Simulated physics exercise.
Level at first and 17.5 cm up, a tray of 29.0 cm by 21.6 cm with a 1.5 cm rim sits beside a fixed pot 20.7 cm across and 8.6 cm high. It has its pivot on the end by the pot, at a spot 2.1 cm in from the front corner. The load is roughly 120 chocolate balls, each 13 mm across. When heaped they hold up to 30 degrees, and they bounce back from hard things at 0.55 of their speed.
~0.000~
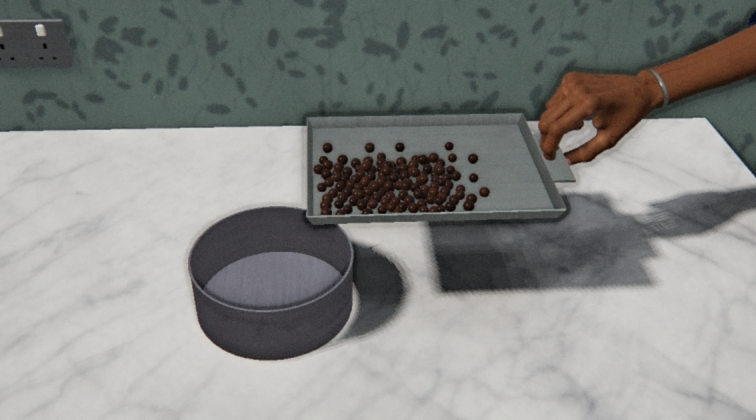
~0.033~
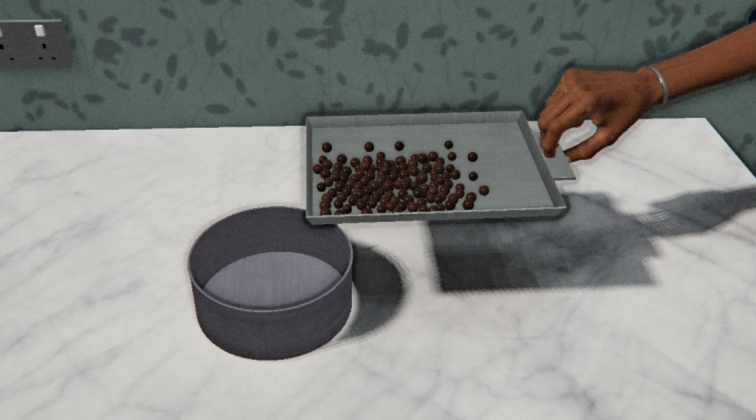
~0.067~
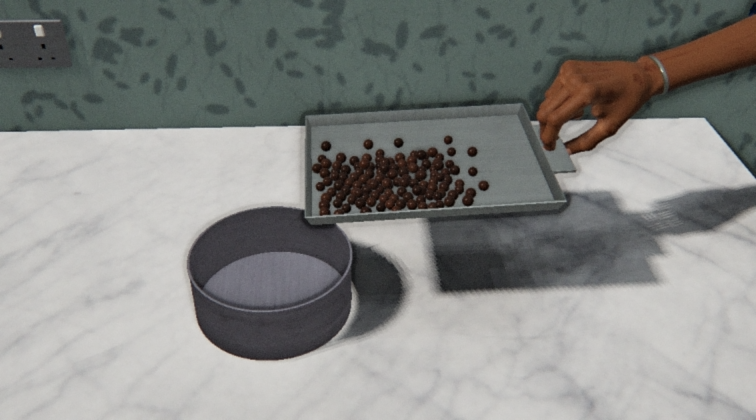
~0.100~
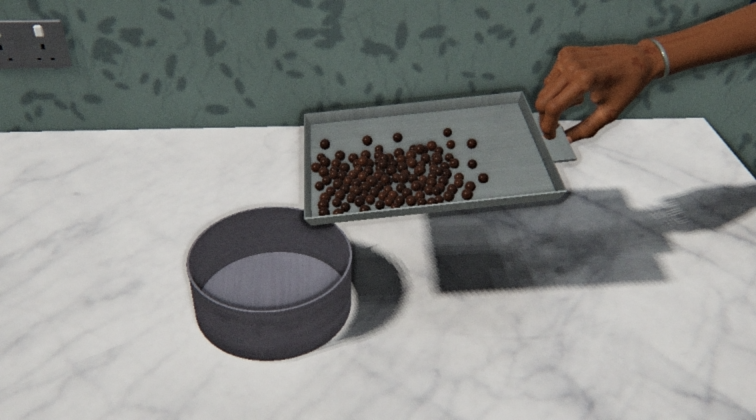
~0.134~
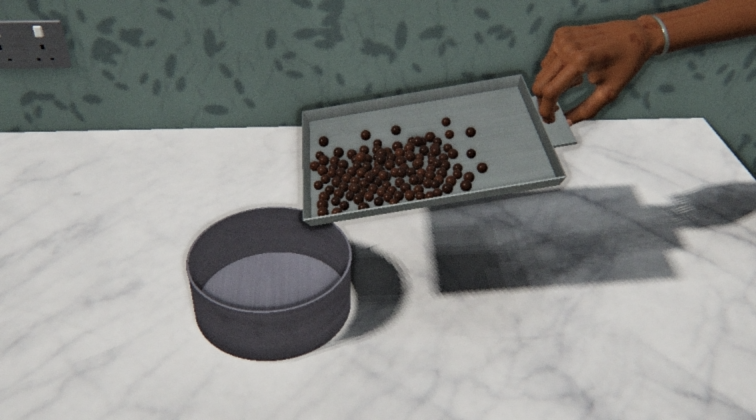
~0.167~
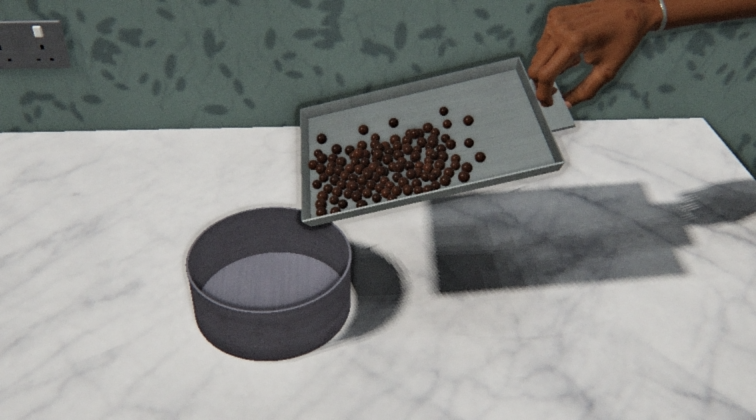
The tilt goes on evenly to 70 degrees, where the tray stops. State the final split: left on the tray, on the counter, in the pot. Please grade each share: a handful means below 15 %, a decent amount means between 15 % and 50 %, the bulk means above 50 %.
Tray: A handful, counter: A handful, pot: The bulk.
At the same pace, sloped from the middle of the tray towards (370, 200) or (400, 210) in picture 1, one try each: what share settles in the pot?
I'd put it at roughly 55 per cent for the first tilt and roughly 25 per cent for the second.
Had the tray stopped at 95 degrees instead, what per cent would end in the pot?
95 %.
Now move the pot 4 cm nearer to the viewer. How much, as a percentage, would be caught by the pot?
In that setup it would come to near 95 per cent.
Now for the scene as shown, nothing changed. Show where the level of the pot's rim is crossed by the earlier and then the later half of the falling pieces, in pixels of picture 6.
Earlier half at about (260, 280), later half at about (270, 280) in pixels.
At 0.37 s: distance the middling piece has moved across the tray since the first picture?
3 cm.
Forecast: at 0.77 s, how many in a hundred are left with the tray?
Some 30 per cent of the load.
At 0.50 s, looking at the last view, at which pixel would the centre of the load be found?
Around (317, 167).
Then, at 0.37 s, tilt 44 degrees; the tray holds 100 %, the pot 0 %.
Then, at 0.50 s, tilt 62 degrees; the tray holds 100 %, the pot 0 %.
After 0.77 s, tilt 70 degrees; the tray holds 30 %, the pot 50 %.
In the end, at 2.0 s, tray 5 %, counter 5 %, pot 90 %.
